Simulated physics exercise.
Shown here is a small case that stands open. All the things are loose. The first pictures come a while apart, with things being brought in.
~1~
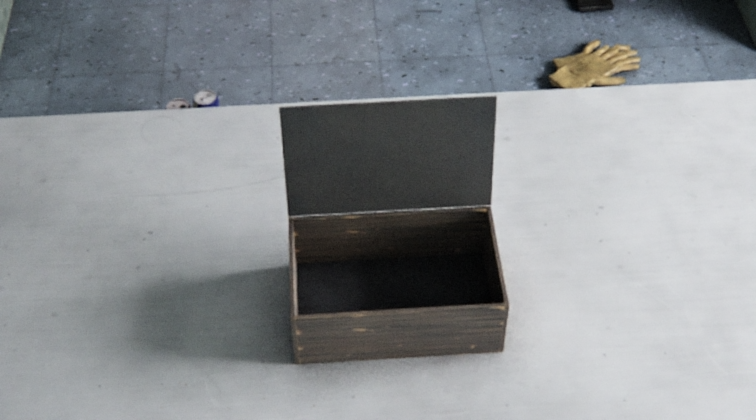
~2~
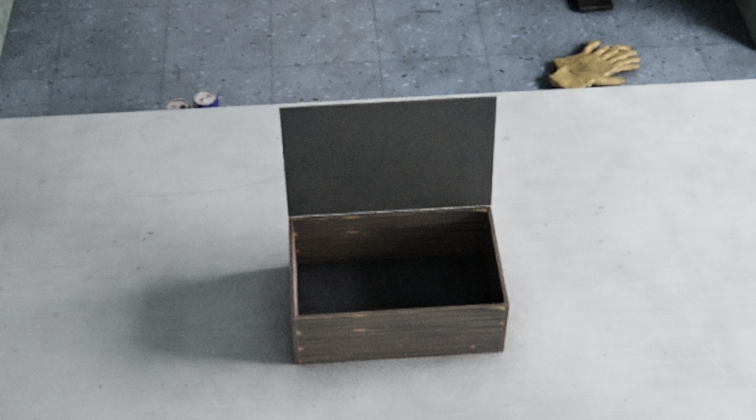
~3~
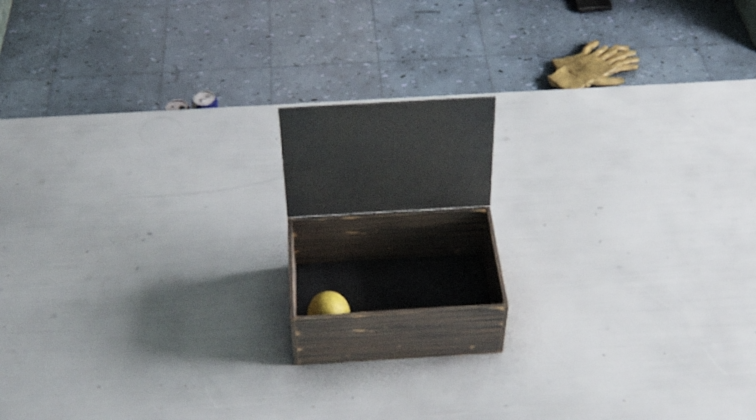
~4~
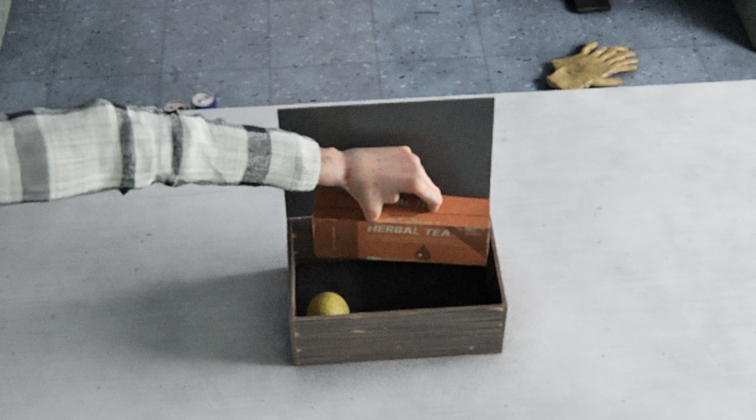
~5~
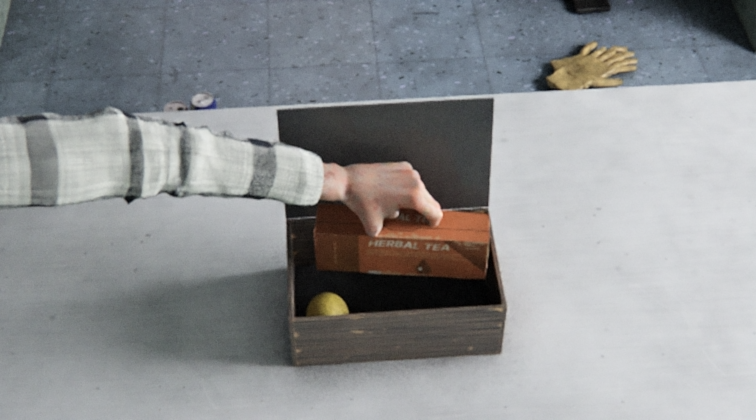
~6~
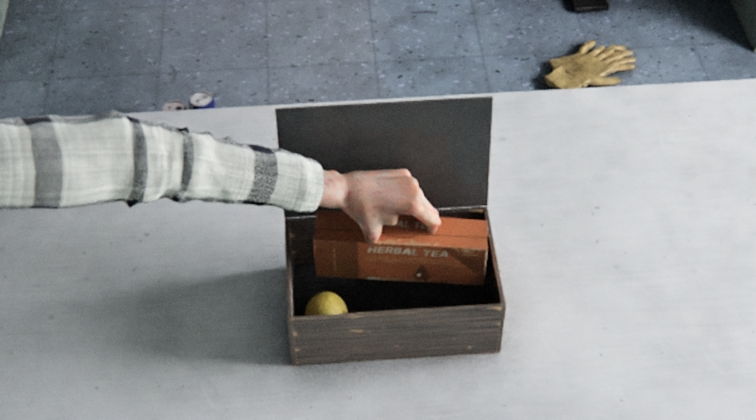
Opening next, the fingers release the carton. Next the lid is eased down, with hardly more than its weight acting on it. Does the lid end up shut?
Yes.
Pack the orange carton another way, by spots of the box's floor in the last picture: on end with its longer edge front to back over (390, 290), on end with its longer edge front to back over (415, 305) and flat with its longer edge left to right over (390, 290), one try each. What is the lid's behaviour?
Case one, the lid is kept from closing; case two, it is kept from closing; case three, it lies closed.
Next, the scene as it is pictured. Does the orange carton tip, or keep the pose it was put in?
Well, it stays just as set.
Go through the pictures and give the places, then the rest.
In the first frame, the last thing is not in view yet.
In the second frame, the last thing is not in view yet.
In the third frame, the last thing is not in view yet.
The fourth frame shows coming down; orange carton (401, 227).
The fifth frame shows coming down; orange carton (402, 242).
The sixth frame shows in place under the hand; orange carton (401, 248).
Then, 0.80 s after the last picture, lid starting down; orange carton slid a little near (400, 277).
Then, 1.50 s after the last picture, lid 67° above the rim; orange carton slid a little near (400, 277).
Then, 1.80 s after the last picture, lid 31° above the rim; orange carton slid a little near (400, 277).
Then, 1.90 s after the last picture, lid 14° above the rim; orange carton slid a little near (400, 277).
At rest, lid shut; moved from the start, orange carton; yellow lemon in place. Seen from the same camera at the end, orange carton near (400, 277).
